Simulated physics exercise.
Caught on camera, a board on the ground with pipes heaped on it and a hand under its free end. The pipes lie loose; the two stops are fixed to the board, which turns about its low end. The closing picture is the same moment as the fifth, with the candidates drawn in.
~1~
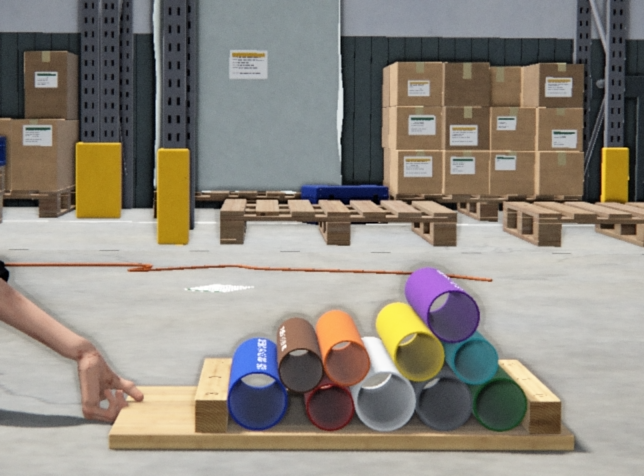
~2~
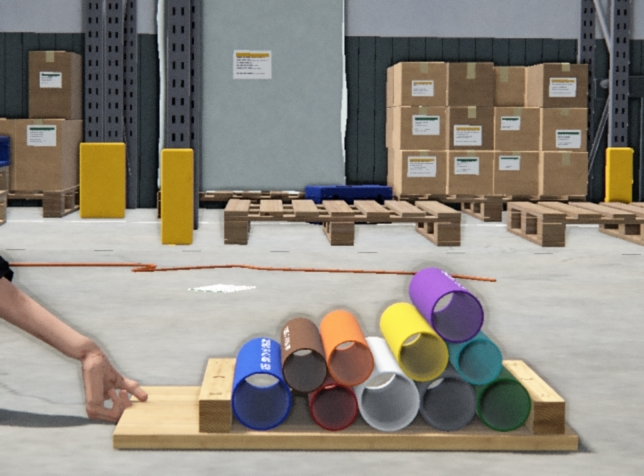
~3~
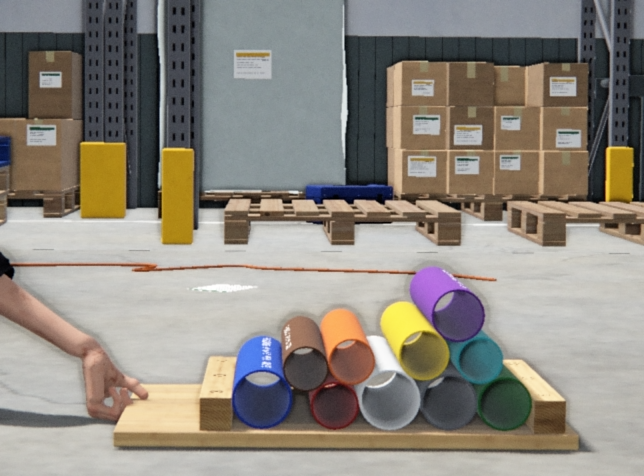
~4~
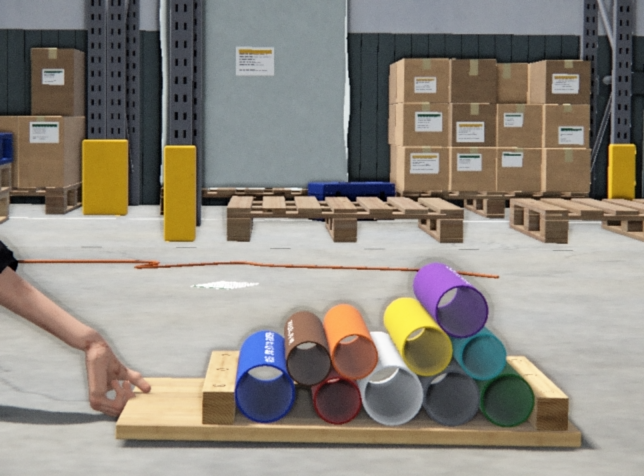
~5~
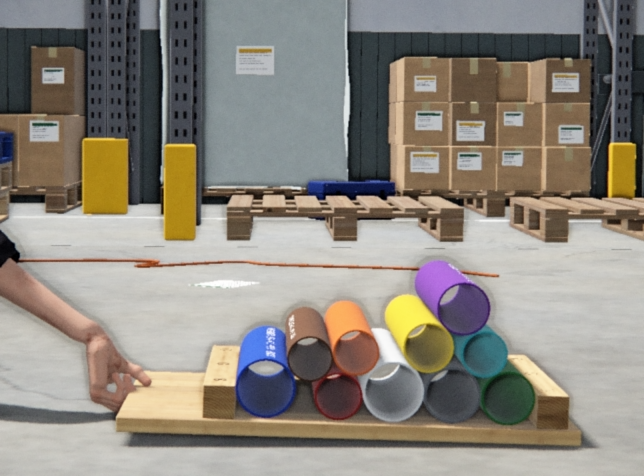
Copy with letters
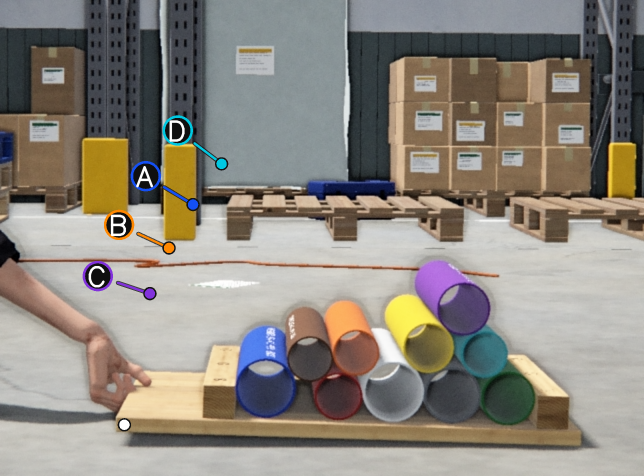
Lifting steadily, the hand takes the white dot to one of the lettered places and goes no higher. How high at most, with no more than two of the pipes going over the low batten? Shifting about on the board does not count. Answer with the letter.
B is the limit.
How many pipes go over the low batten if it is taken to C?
It comes to none.
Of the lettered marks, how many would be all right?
Two of the four.
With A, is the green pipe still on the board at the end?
Yes, with A.
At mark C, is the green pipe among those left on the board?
Yes, with C.
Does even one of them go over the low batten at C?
No.
On the marked copy, A at (193, 205); B at (169, 248); C at (150, 294); D at (222, 164); the white dot at (125, 425).
Taking B. A third of the way, board at 16°.
Two thirds of the way, board at 25°.
When it is over, board at 25°, none over the low batten.
As for the rest, A three over the low batten (yellow, turquoise, purple); C none over the low batten; D five over the low batten.
